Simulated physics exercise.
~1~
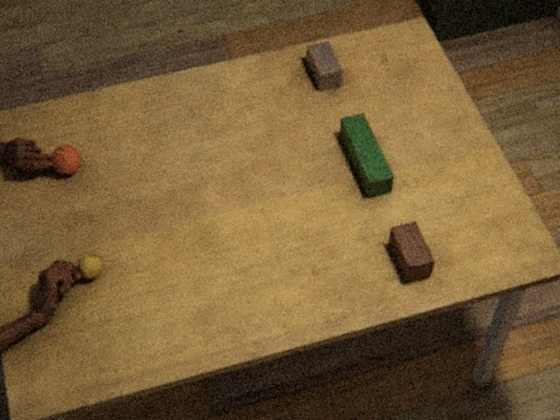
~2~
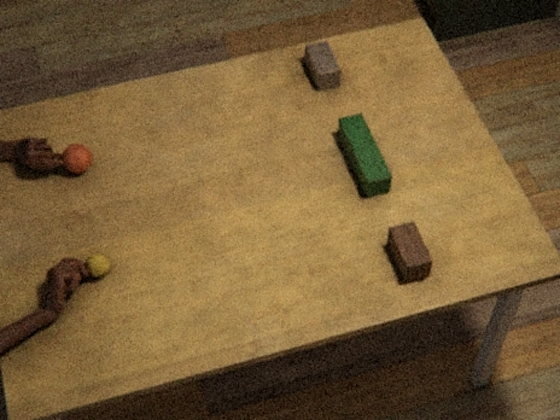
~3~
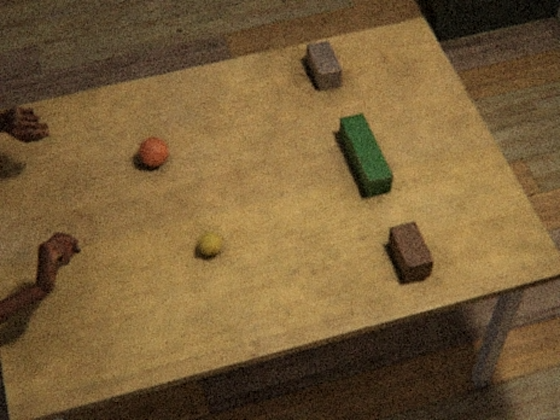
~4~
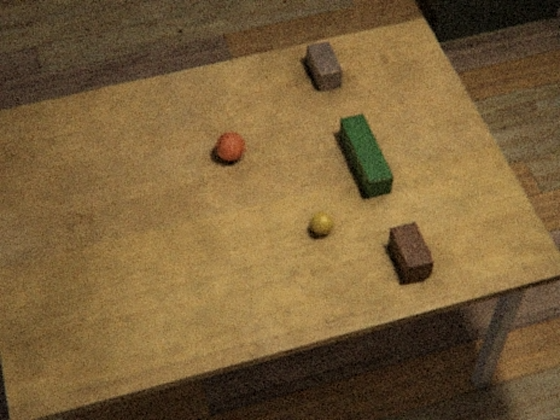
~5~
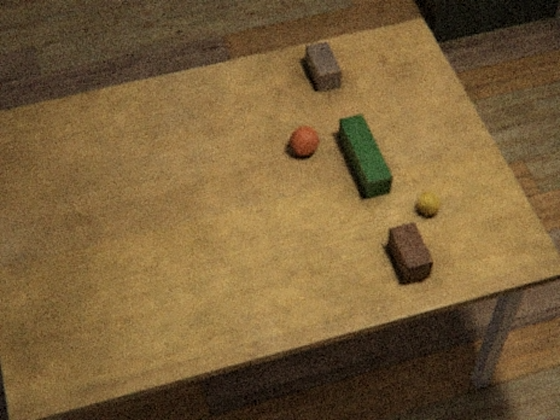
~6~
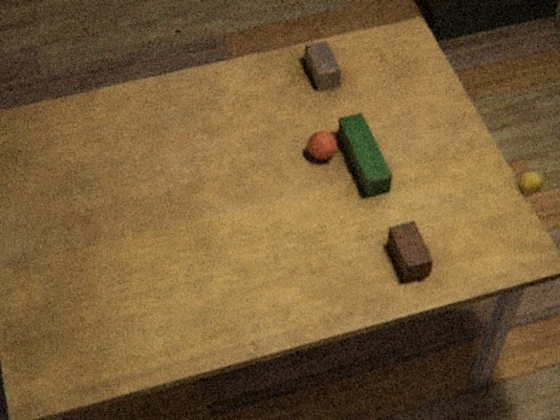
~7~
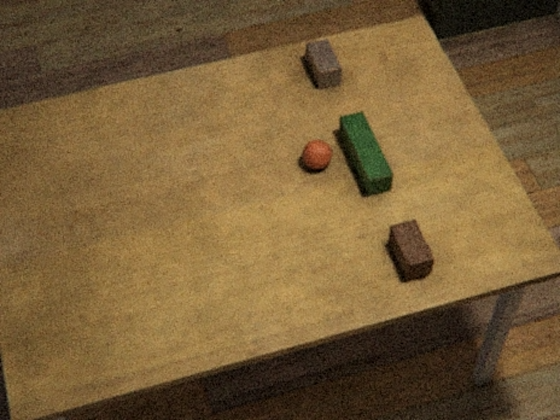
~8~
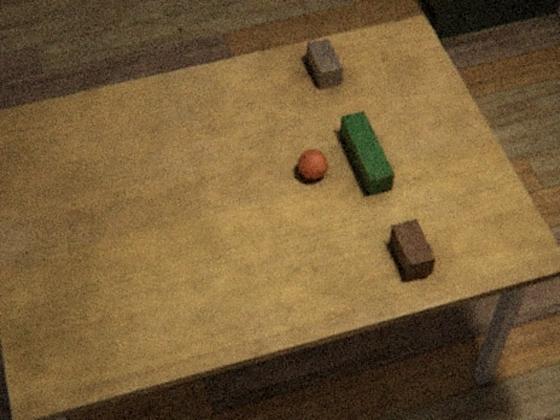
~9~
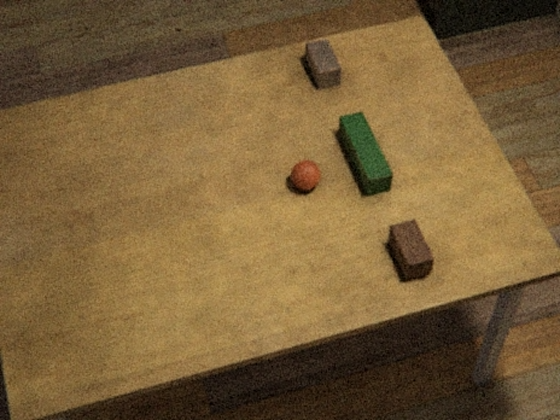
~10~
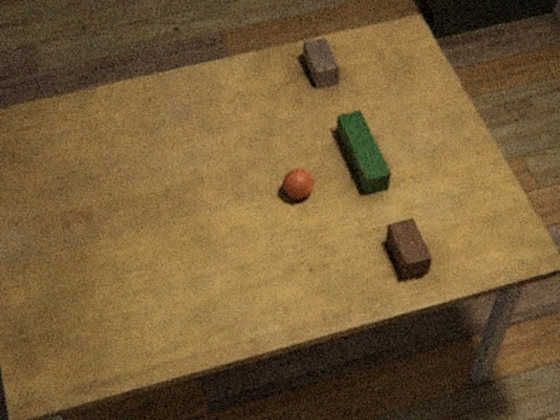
An orange and a lemon were sent rolling to the right across a wooden table by two hands, and the lemon slipped between the green and brown blocks and off the table, while the orange bumped the green block and rolled slowly back.
